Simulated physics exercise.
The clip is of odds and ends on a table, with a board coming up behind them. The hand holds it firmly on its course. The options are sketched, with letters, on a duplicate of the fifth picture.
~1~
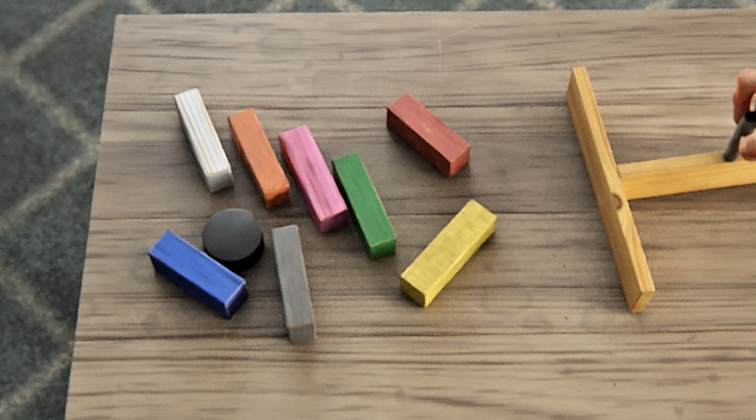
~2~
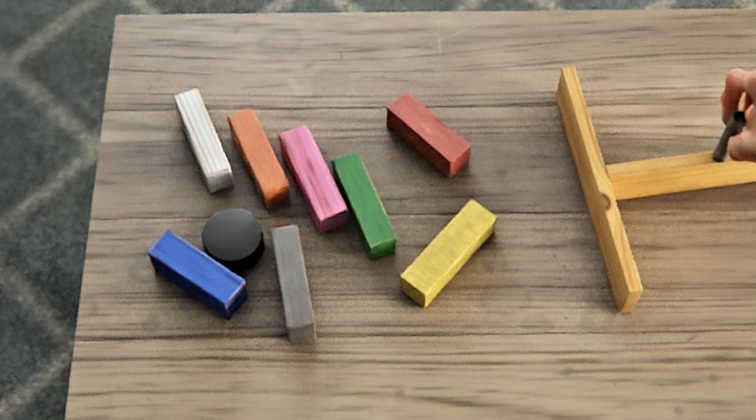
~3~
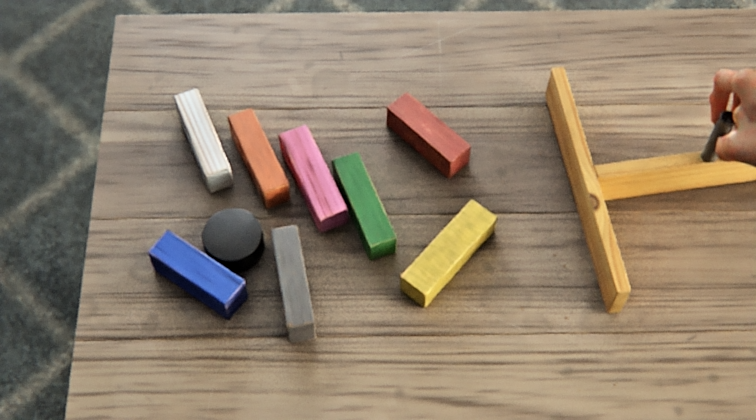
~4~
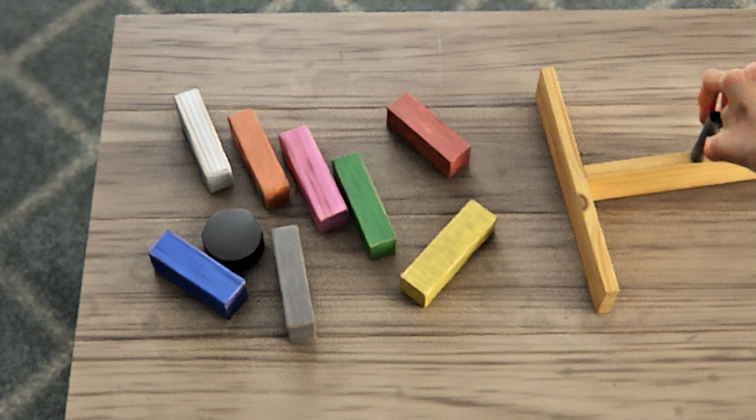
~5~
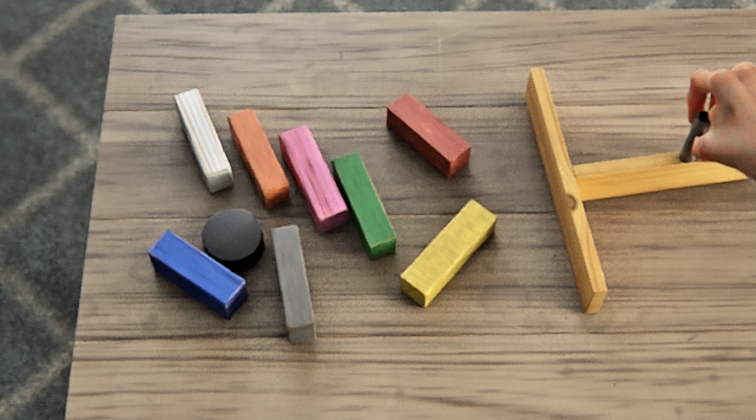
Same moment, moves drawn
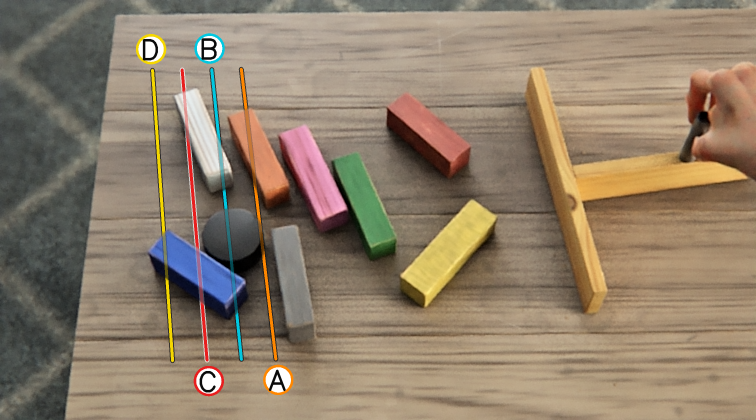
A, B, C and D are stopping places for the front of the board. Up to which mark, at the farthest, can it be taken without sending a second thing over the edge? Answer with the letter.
Up to line B.
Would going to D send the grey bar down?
By then, no.
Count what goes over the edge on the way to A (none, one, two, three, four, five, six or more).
In all, none.
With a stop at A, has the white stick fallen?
By then, no.
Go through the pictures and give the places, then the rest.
The first frame shows pink stick (314, 178); blue stick (198, 275); board (611, 172).
The second frame shows board (601, 172); orange bar (259, 158).
The third frame shows board (590, 172); red bar (428, 135).
The fourth frame shows board (578, 173); yellow bar (449, 253).
The fifth frame shows board (567, 173); pink stick (314, 178); blue stick (198, 275); grey bar (294, 283).
On the copy, A at (257, 203); B at (225, 204); C at (194, 204); D at (162, 204).
On B. First, board (444, 174); red bar (406, 135); yellow bar (413, 267).
Then, board (321, 176); white stick (179, 141); blue stick (189, 282).
Finally, board (227, 177); white stick over the edge; black tin (105, 244); one fallen.
By contrast, A is within the limit but short; C drops three; D drops five.
